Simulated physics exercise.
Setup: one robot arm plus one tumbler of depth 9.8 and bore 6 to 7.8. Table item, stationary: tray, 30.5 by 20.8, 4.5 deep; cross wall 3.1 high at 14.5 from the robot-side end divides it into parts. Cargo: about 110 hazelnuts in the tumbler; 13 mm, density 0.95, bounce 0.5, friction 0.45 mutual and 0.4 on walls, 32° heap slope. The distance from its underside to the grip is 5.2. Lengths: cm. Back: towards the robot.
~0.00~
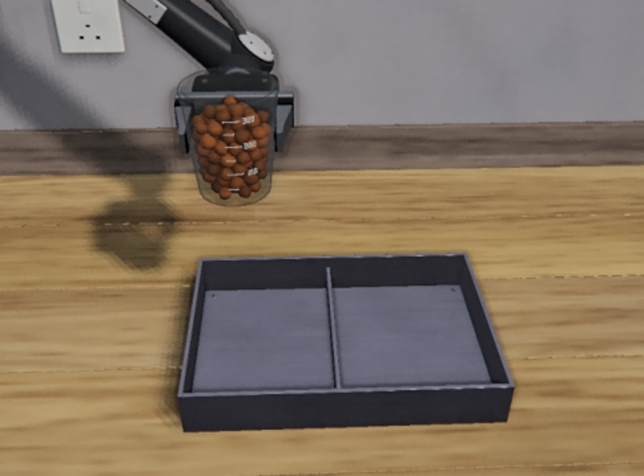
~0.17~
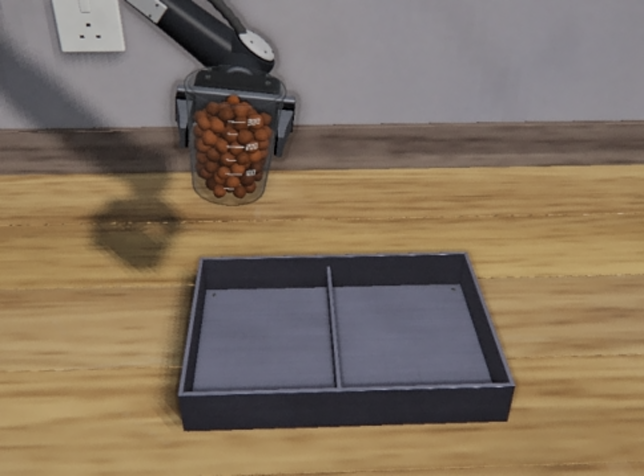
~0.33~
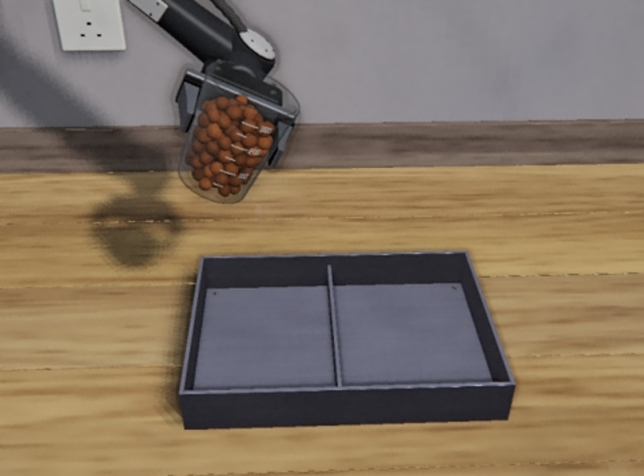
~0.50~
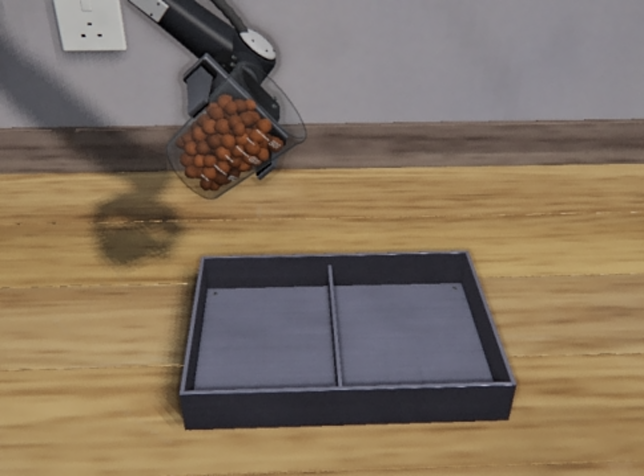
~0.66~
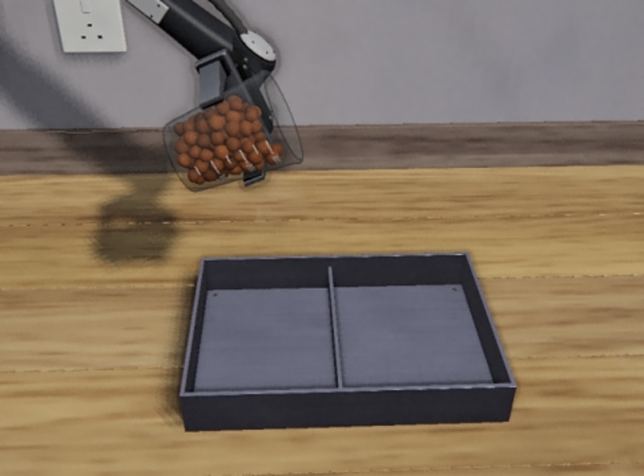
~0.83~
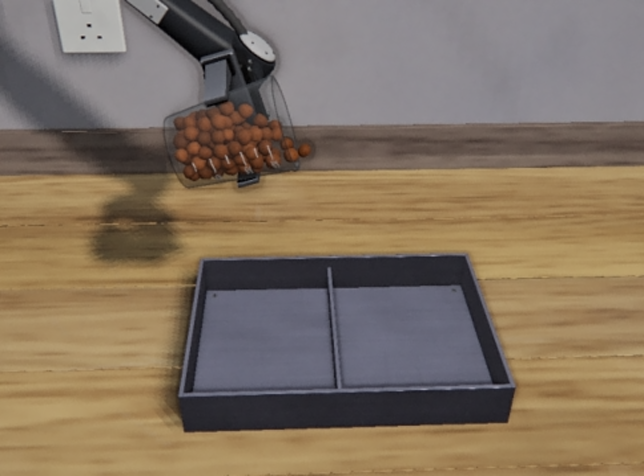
At first, a robot arm holds a clear tumbler of round brown nuts upright above a wooden surface, behind an empty dark tray split by a divider. The arm then tilts the tumbler steadily, its mouth turning to the right, until the nuts spread along its side and a few poke past the rim.
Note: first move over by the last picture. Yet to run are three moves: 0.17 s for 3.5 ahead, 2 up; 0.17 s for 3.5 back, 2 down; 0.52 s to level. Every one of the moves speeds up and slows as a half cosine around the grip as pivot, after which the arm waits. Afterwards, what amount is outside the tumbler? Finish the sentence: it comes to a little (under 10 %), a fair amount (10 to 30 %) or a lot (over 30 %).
It comes to a fair amount.
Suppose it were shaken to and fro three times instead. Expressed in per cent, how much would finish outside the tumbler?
In that case some 45 per cent.
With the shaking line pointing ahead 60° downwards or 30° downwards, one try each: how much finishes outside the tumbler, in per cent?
Near 0 and 5 percent respectively.
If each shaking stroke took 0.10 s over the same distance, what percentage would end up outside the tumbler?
Roughly 65 in a hundred.
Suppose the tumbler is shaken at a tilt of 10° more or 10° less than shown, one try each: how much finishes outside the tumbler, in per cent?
It would be around 40 and 10 per cent.
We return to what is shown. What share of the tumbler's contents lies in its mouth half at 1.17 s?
50 %.
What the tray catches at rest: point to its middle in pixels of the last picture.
It ends up close to (355, 336).
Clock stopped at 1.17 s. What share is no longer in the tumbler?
15 %.
By 1.17 s, tilted 74° forward, highest piece 27 above the table; 97 in the tumbler, 1 in the far-side part, 13 in flight or on a rim.
By 1.52 s, tilted 18° forward, highest piece 28 above the table; 90 in the tumbler, 12 in the far-side part, 8 in the robot-side part, 1 in flight or on a rim.
By 1.89 s, level, highest piece 28 above the table; 90 in the tumbler, 13 in the far-side part, 8 in the robot-side part.
By 2.94 s, level, highest piece 28 above the table; 90 in the tumbler, 13 in the far-side part, 8 in the robot-side part.
Final count, 90 in the tumbler, 13 in the far-side part, 8 in the robot-side part. That is 19 % outside the tumbler.
